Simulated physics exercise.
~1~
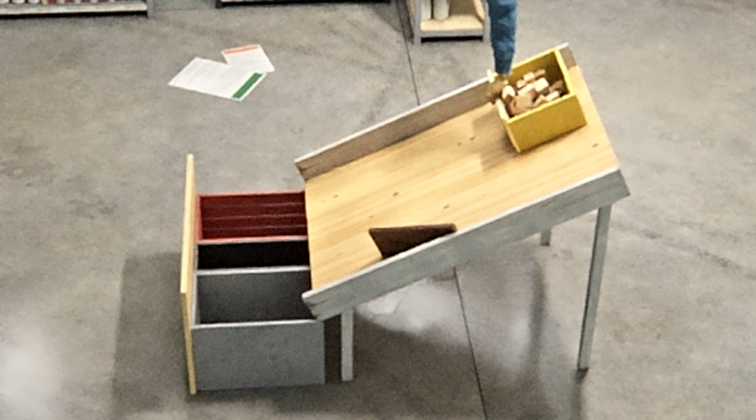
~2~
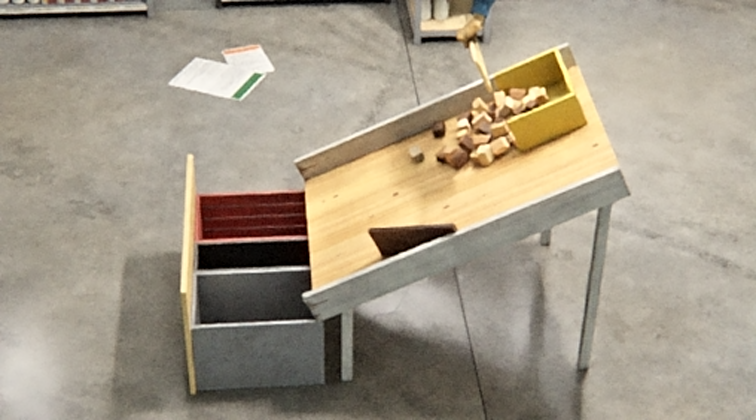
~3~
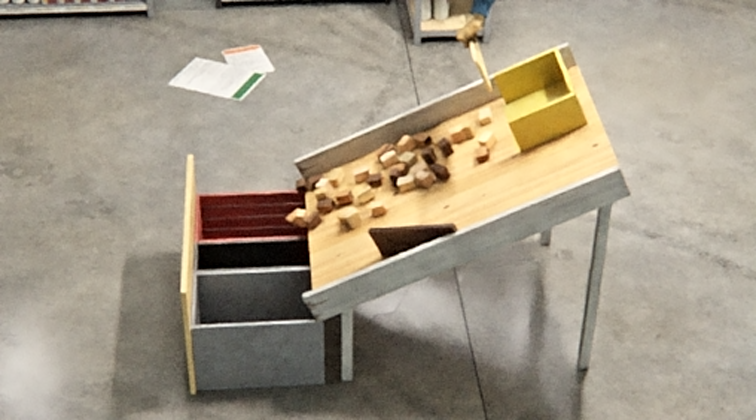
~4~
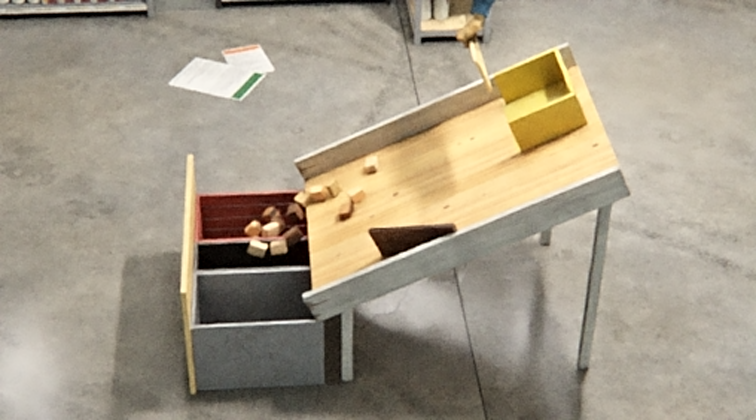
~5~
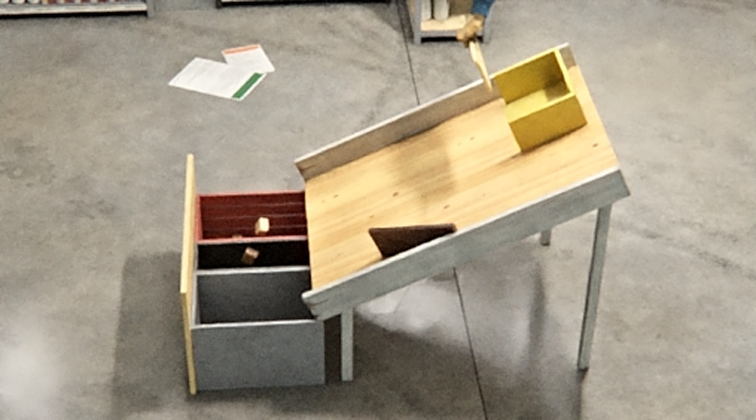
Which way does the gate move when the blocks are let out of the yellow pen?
The gate moves up, clear of the pen, and it stays there while the blocks run down the table.
